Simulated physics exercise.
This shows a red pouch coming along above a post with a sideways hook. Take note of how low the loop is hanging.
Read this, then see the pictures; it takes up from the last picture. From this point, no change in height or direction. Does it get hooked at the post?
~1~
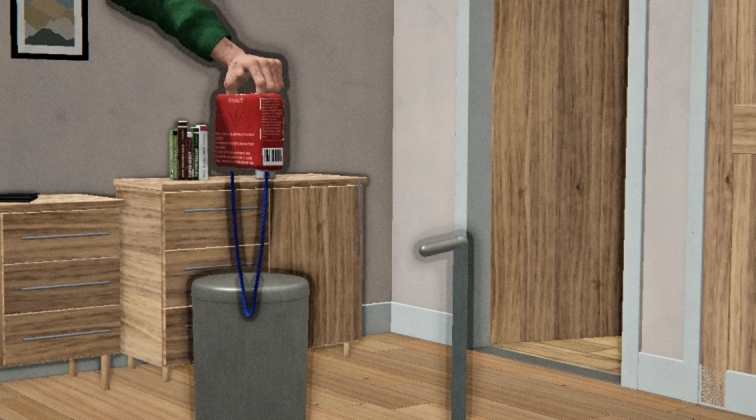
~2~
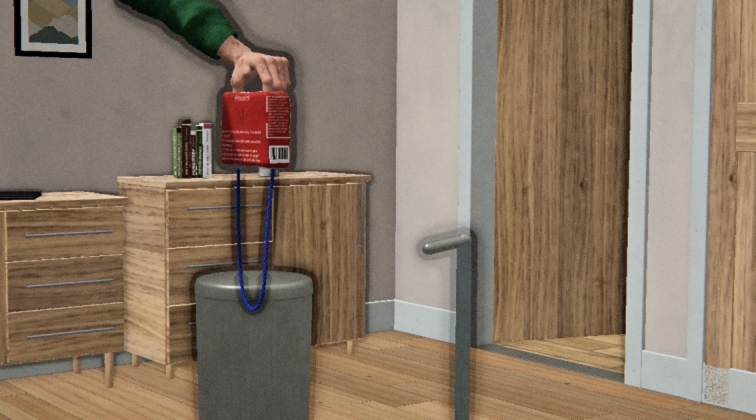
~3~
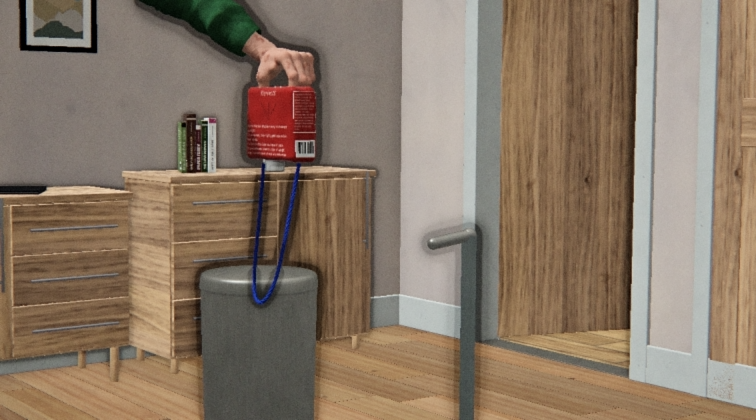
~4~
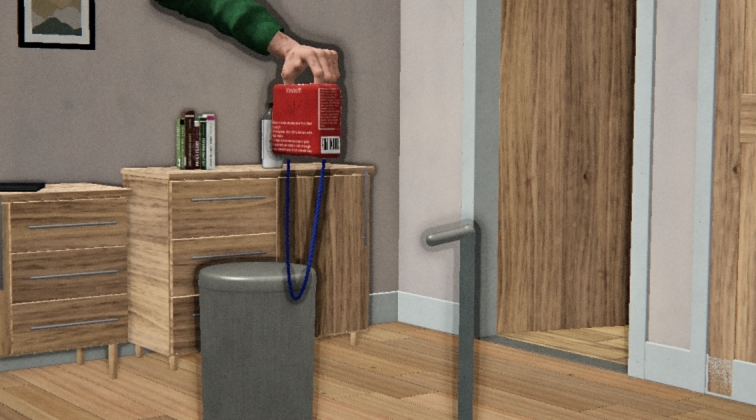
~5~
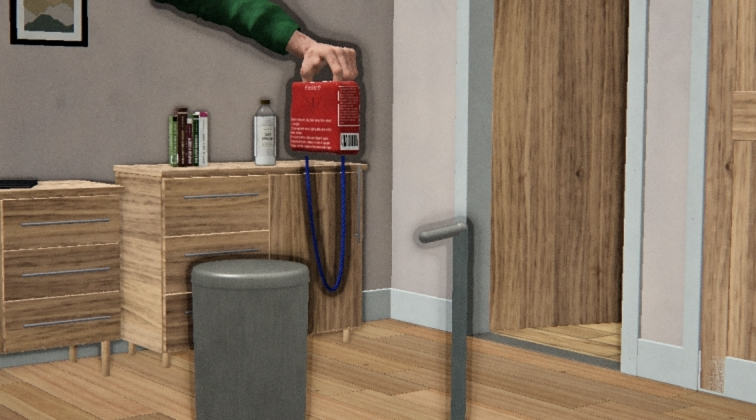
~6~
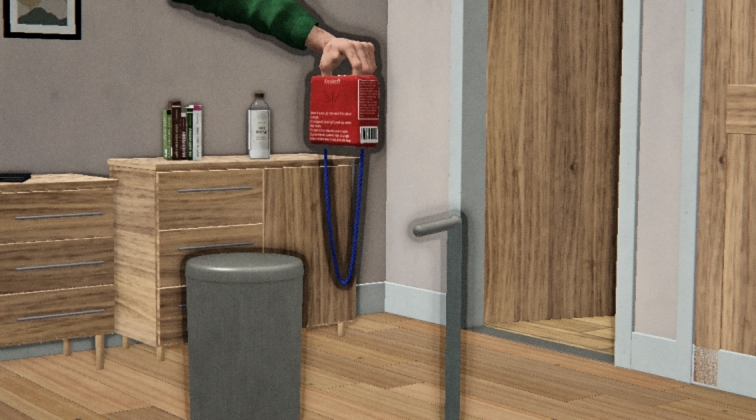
Most likely it will be held back at the post.
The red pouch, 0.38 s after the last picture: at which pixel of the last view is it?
Close to (385, 111) in the last view.
Then, 0.38 s after the last picture, pouch nearing the post near (385, 111).
Then, 0.92 s after the last picture, pouch over the post near (441, 111).
Then, 1.54 s after the last picture, pouch past the post near (500, 111).
At rest, pouch past the post near (520, 111); loop tight round the post, hand stopped. The red pouch gets caught.
